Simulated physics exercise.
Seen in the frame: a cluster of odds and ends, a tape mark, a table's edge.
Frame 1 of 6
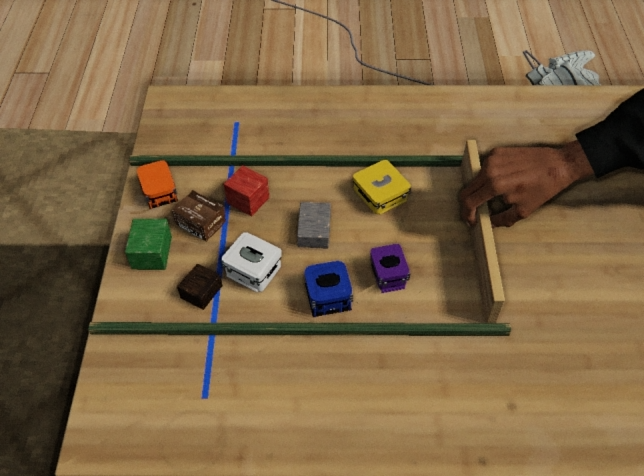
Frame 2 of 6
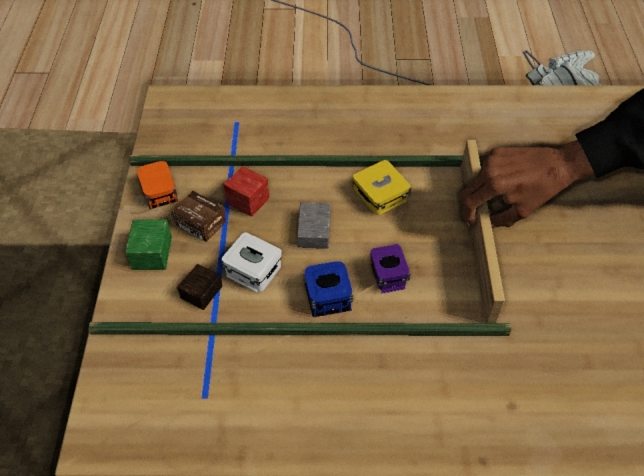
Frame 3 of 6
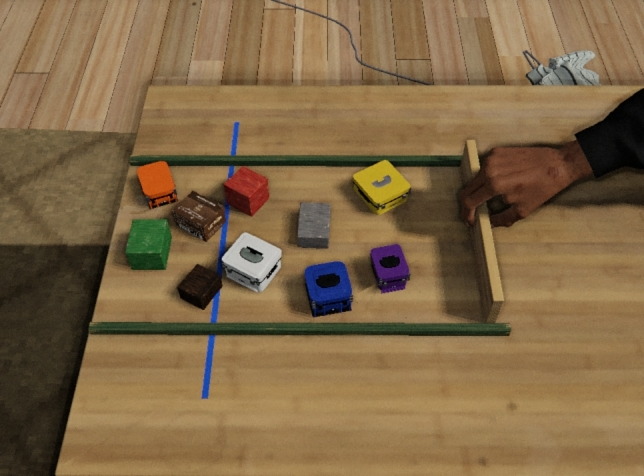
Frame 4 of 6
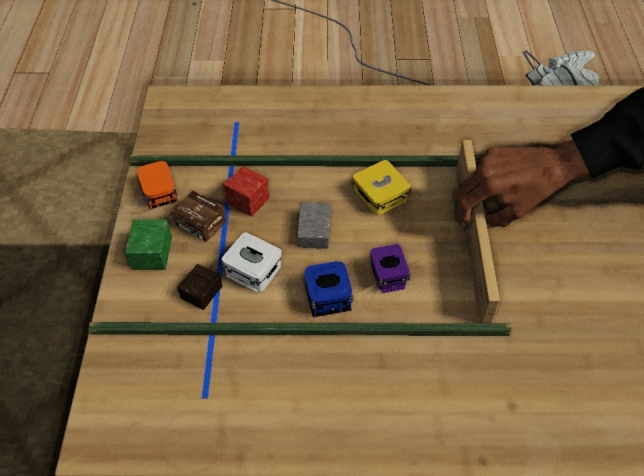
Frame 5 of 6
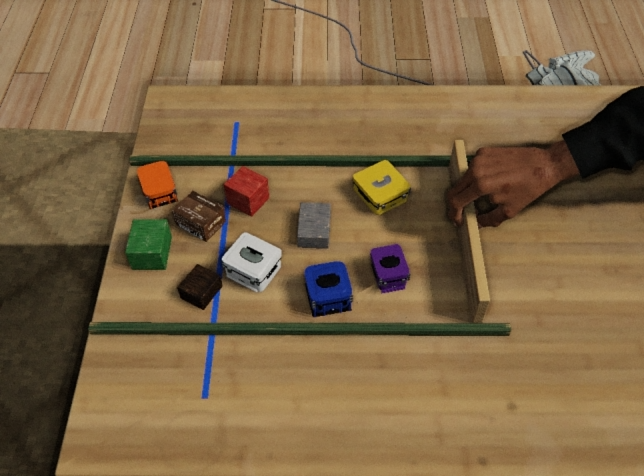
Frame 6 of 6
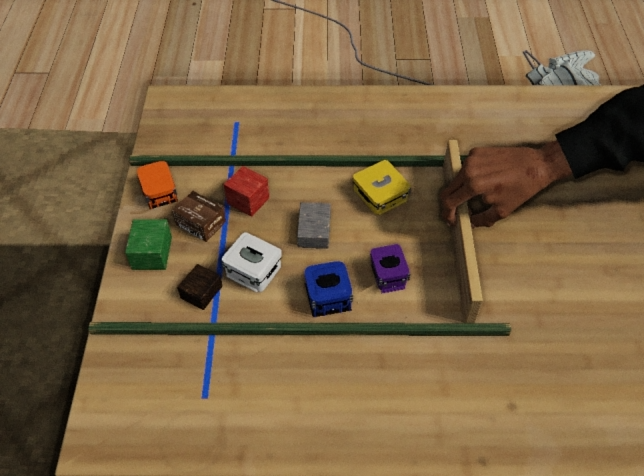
A pale wooden tabletop on a plank floor is seen from above at an angle, its left edge beside a dark mat. Between two green rails lie orange, green, brown and red blocks around a blue tape line, with white, grey, blue, yellow and purple ones to the right. A hand at right holds an upright board still, then slides it slightly left; the blocks and camera stay put.
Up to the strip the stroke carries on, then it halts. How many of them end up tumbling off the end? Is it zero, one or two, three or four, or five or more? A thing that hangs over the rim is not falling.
It will be zero.
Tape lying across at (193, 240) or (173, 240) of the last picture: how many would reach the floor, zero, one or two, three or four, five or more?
The first spot gives one or two, the second gives either one or two.
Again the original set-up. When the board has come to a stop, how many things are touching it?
4 of them.
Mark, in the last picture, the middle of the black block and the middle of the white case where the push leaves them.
Listed in order, first is (157, 303) and the other is (160, 264).
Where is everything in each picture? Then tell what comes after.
The first frame shows orange case (158, 185); green block (149, 244); brown box (200, 216); board (480, 227); tape (223, 240).
The second frame shows green block (149, 244); board (480, 227).
The third frame shows brown box (200, 216); purple case (389, 269).
The fourth frame shows orange case (158, 185); yellow case (381, 189).
The fifth frame shows green block (149, 244); grey block (314, 225).
The sixth frame shows orange case (158, 185); green block (149, 244); brown box (200, 216); board (460, 226); tape (223, 240).
Soon after, none off yet; orange case at rest near (158, 185); green block at rest near (149, 244); brown box at rest near (200, 216).
At rest, the number that fall off is zero.
